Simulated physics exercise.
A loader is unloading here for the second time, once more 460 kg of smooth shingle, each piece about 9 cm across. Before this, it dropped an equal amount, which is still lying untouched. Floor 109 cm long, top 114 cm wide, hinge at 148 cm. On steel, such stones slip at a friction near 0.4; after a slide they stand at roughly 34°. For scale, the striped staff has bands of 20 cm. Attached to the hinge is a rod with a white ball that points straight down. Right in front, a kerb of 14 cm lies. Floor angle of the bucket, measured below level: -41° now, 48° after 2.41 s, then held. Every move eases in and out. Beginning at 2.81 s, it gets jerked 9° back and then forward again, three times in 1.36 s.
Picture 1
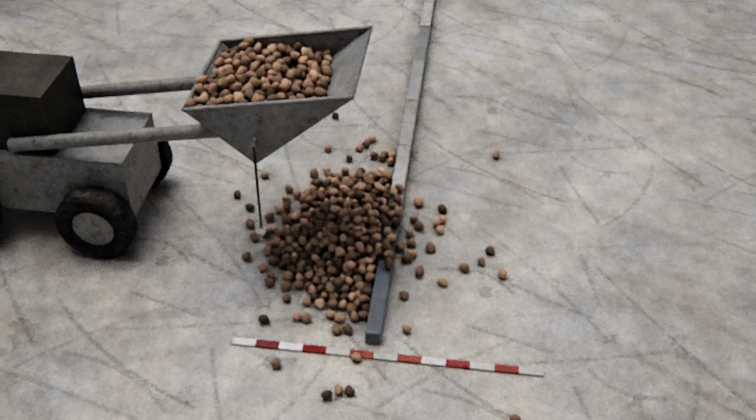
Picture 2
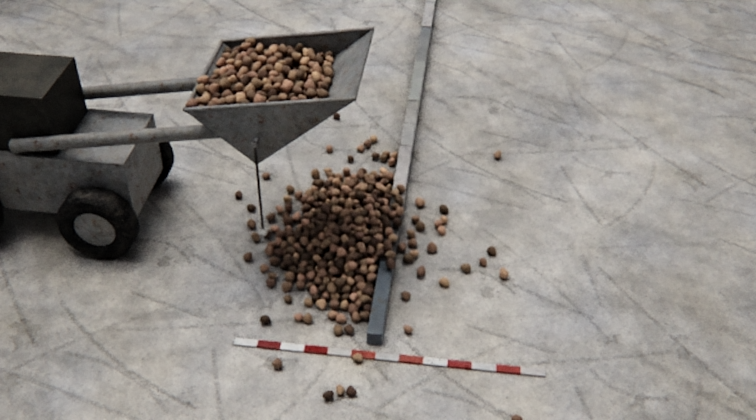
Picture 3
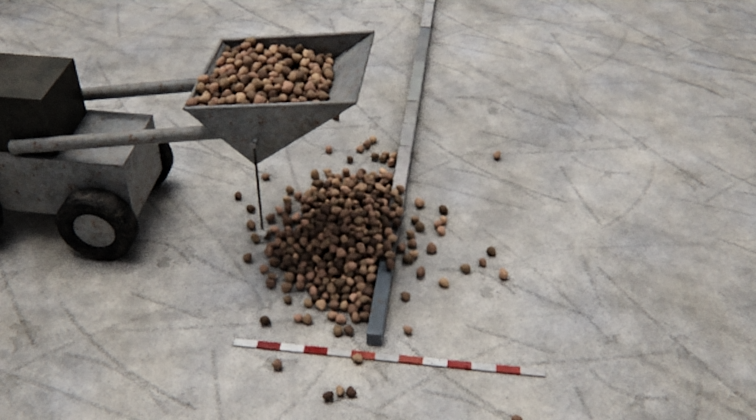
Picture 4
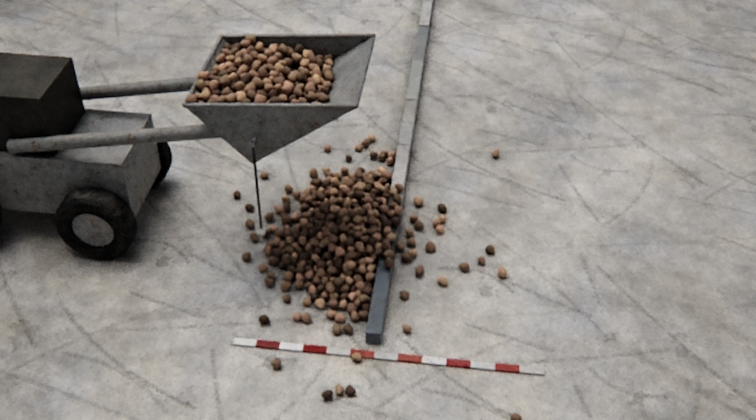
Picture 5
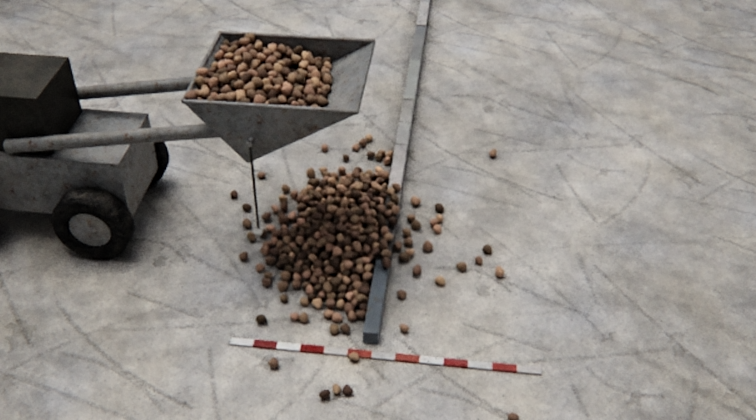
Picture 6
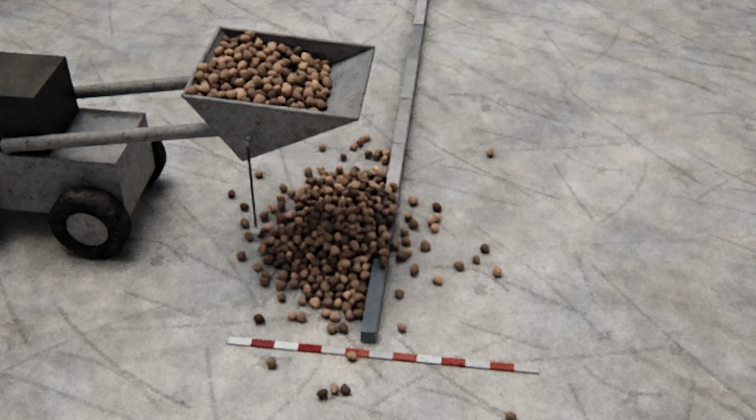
A grey bucket full of brown, rounded stones, held out on the arms of a dark loader at left, is seen from above over a scuffed grey floor. Below it, a thin rod hangs beside a heap of similar stones against a grey kerb, with strays around it and a red-and-white staff in front. The bucket slowly tilts, its right edge dipping slightly, while the heap stays still and the camera wavers faintly.
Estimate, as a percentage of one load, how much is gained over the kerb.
Some 57 per cent is added.
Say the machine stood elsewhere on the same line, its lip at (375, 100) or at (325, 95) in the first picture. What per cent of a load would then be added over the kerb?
First place: Roughly 75 %; second place: Roughly 25 %.
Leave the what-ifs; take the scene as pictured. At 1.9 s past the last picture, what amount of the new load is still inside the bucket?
Estimate: 0 % remaining inside, roughly.
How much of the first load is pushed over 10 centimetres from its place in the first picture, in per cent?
Close to 10 in a hundred of them.
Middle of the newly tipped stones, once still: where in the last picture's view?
I'd point to about (399, 231).
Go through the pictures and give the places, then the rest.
Lip at (353, 97), floor tilted -41°, highest stones at (260, 60). The earlier load is highest near (363, 212), 26 cm above ground level, 96 % on this side of the kerb, 4 % over the kerb, in the first picture.
The bucket is at -40°, its lip at (355, 99); the top of the load is at (256, 57), in the second picture.
The bucket is at -39°, its lip at (356, 102); the top of the load is at (252, 58), in the third picture.
The bucket is at -36°, its lip at (358, 106); the top of the load is at (242, 55), in the fourth picture.
The bucket is at -32°, its lip at (358, 112); the top of the load is at (241, 53), in the fifth picture.
Lip at (358, 119), floor tilted -27°, highest stones at (239, 51), in the sixth picture.
Then, 1.2 s after the last picture the floor is at 34°; in per cent of one load, 88 in the bucket, 108 on this side of the kerb, 4 over the kerb; the foremost stones are at (474, 258).
Then, 1.9 s after the last picture the floor is at 48°; in per cent of one load, 2 in the bucket, 154 on this side of the kerb, 44 over the kerb; the foremost stones are at (496, 236).
Then, 4.0 s after the last picture the floor is at 48°; in per cent of one load, 0 in the bucket, 139 on this side of the kerb, 61 over the kerb; the foremost stones are at (548, 263).
Then, 6.8 s after the last picture the floor is at 48°; in per cent of one load, 0 in the bucket, 139 on this side of the kerb, 61 over the kerb; the foremost stones are at (548, 263). Net gain over the kerb, 57.
